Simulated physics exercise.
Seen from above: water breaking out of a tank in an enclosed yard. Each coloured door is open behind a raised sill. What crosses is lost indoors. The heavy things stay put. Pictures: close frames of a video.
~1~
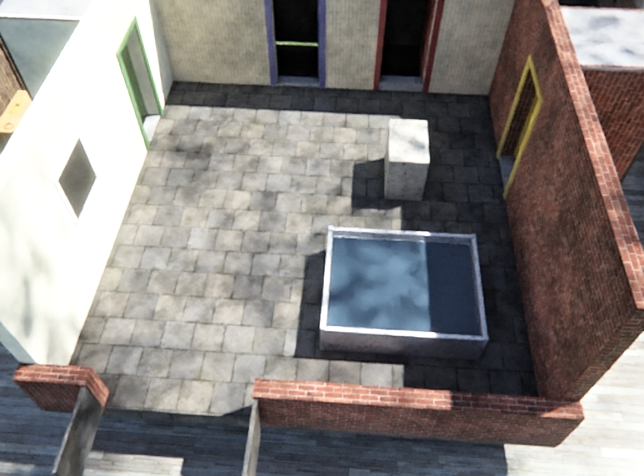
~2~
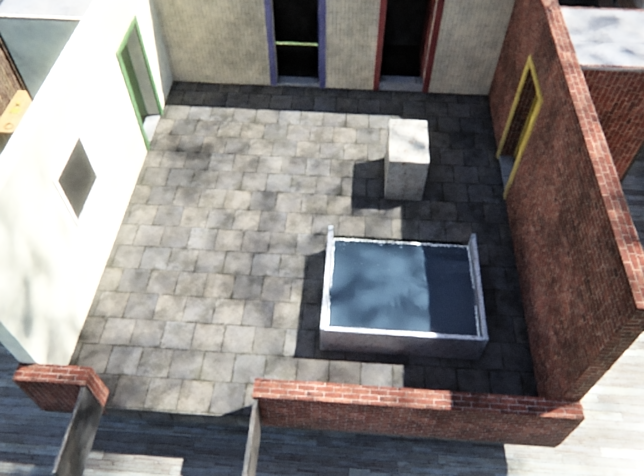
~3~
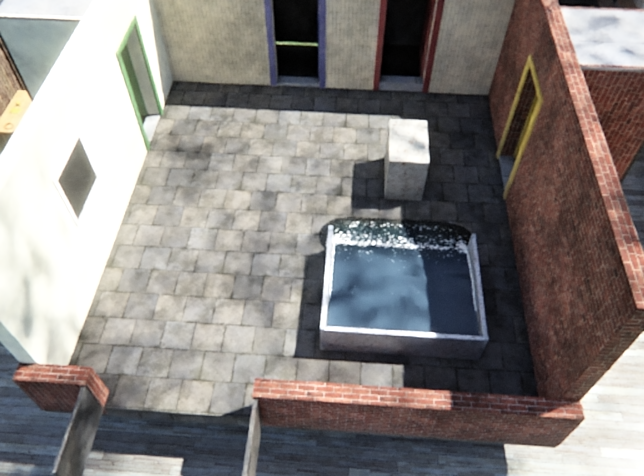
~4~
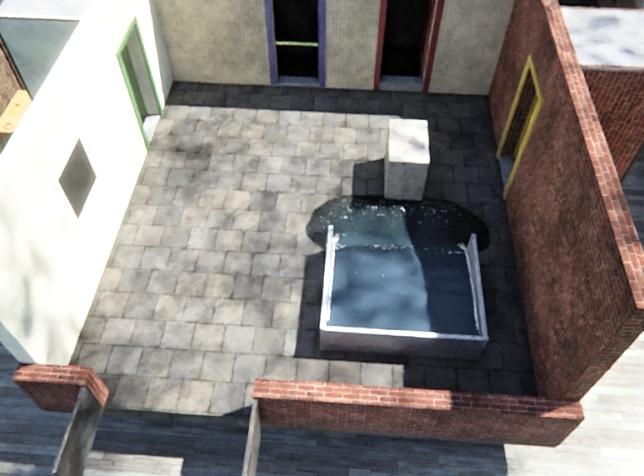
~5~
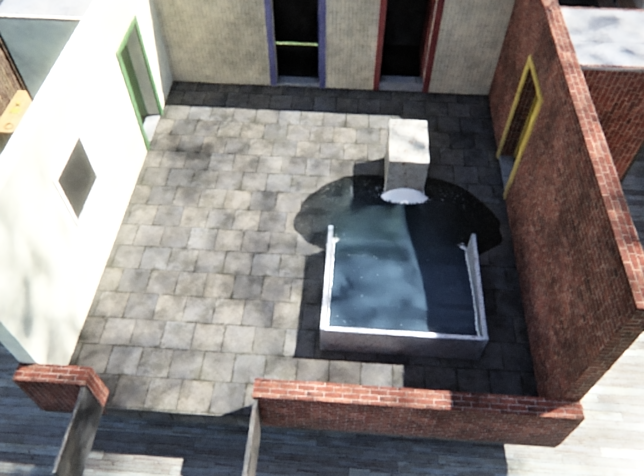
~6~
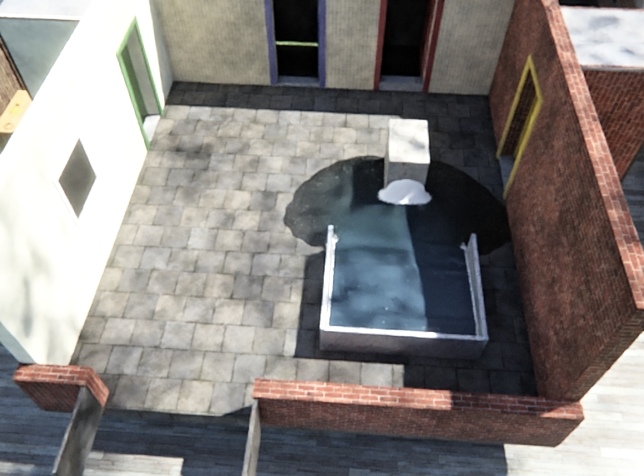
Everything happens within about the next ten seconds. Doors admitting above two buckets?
Yellow door: Exceeds two buckets, green door: Exceeds two buckets, red door: Within two buckets, blue door: Exceeds two buckets.
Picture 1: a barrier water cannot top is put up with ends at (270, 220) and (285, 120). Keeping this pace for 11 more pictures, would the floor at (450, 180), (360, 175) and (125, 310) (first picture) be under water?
One after the other: Under water, wet, clear.
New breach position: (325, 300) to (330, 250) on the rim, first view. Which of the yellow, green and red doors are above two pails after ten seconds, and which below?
Yellow: Below the limit, green: Below the limit, red: Below the limit.
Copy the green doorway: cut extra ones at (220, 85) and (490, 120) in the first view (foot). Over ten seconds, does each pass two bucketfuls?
Goes past it, then goes past it.
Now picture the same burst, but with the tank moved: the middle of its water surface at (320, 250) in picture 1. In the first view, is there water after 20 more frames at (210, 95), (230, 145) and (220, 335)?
Log: Flood; flood; no flood.
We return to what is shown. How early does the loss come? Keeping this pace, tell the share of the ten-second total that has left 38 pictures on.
Roughly 65 percent.
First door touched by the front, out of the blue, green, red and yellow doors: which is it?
Clearly the yellow one.
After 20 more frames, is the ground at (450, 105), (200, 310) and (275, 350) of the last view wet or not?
Result, in the order given: Wetted / not wetted / not wetted.
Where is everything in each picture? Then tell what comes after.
In the first frame, still water in the open tank at (402, 283).
In the second frame, water pours out on the open tank's far side and has run to a hidden place.
In the third frame, water pours out on the open tank's far side and has run to (326, 232).
In the fourth frame, the front is at (321, 212), out from the gap on the open tank's far side.
In the fifth frame, the front is at (330, 187), out from the gap on the open tank's far side.
In the sixth frame, the front is at (358, 160), out from the gap on the open tank's far side.
A moment on, water covers 30 % of the floor; the yellow door wet at the sill, nothing in, the green door not reached, the red door not reached, the blue door not reached.
Next, water covers 40 % of the floor; the yellow door under two buckets in, the green door not reached, the red door wet at the sill, nothing in, the blue door wet at the sill, nothing in.
Then, water covers 55 % of the floor; the yellow door over two buckets in, the green door wet at the sill, nothing in, the red door wet at the sill, nothing in, the blue door over two buckets in.
Later, water covers 65 % of the floor; the yellow door over two buckets in, the green door over two buckets in, the red door wet at the sill, nothing in, the blue door over two buckets in.
In the end, water covers 90 % of the floor; the yellow door over two buckets in, the green door over two buckets in, the red door wet at the sill, nothing in, the blue door over two buckets in.
